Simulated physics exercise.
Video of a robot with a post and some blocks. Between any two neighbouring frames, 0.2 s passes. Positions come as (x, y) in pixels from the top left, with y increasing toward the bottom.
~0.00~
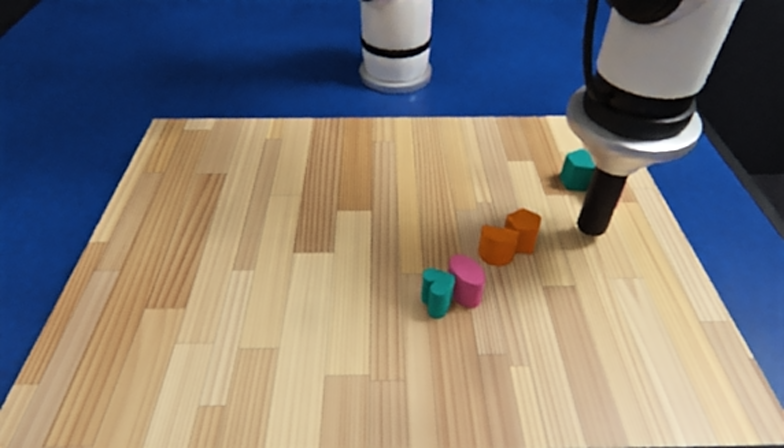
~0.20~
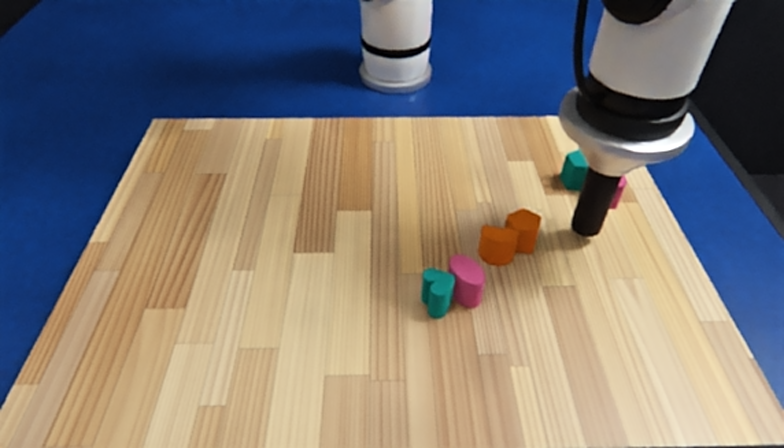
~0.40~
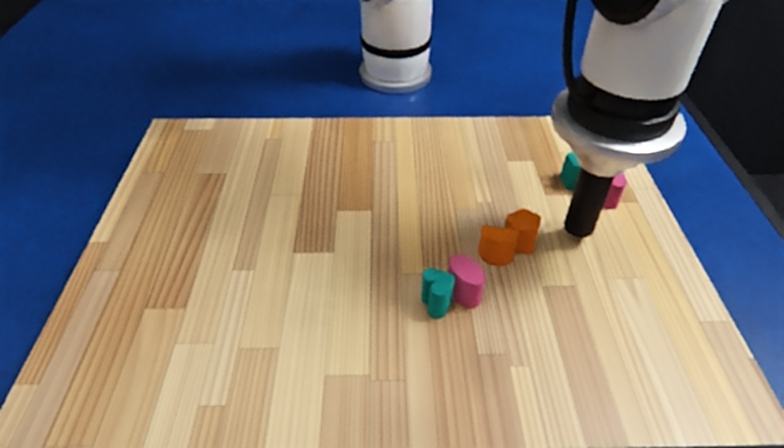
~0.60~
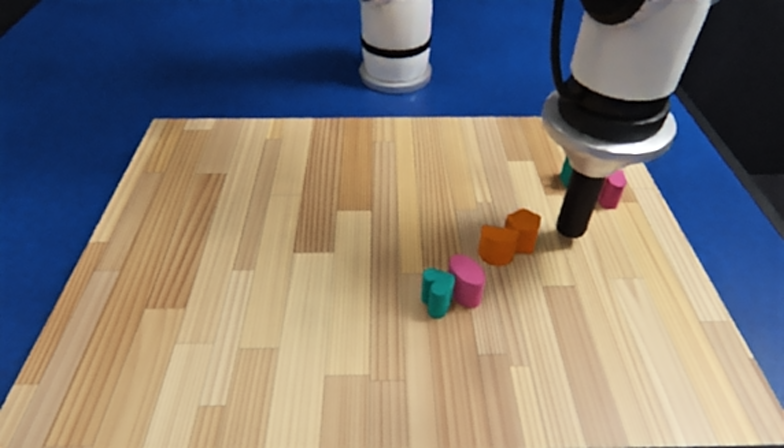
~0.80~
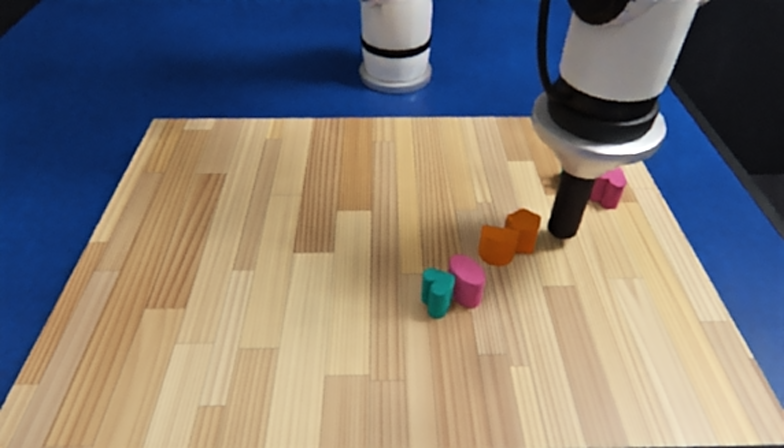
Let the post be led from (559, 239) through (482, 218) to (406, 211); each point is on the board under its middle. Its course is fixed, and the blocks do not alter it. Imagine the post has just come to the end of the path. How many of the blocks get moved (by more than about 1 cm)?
My best guess is that a single block moves over 1 cm.
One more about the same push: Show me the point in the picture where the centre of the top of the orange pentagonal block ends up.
The centre of its top will be at (496, 215).
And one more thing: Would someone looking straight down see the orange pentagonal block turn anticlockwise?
Short answer: Yes.
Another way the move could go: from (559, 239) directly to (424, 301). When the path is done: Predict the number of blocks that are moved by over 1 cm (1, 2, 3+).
Moved: More than two.
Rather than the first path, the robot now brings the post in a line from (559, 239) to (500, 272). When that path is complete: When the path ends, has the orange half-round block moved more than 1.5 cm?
Short answer: Yes.
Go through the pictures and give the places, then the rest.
In the first picture, post's lower end at (591, 226); orange half-round block at (500, 233); orange pentagonal block at (525, 219).
In the second picture, post at (585, 227); blocks still.
In the third picture, post at (579, 228); blocks still.
In the fourth picture, post at (571, 228); blocks still.
In the fifth picture, post at (562, 229); orange half-round block at (500, 233); orange pentagonal block at (525, 219).
On the path given first. One third of the way, post at (509, 213); orange half-round block at (500, 235); orange pentagonal block at (503, 217), turned 75° anticlockwise.
Two thirds of the way, post at (456, 205); orange half-round block at (500, 236); orange pentagonal block at (496, 215), turned 100° anticlockwise.
At the end, post at (407, 202); orange half-round block at (500, 236); orange pentagonal block at (496, 215), turned 100° anticlockwise.
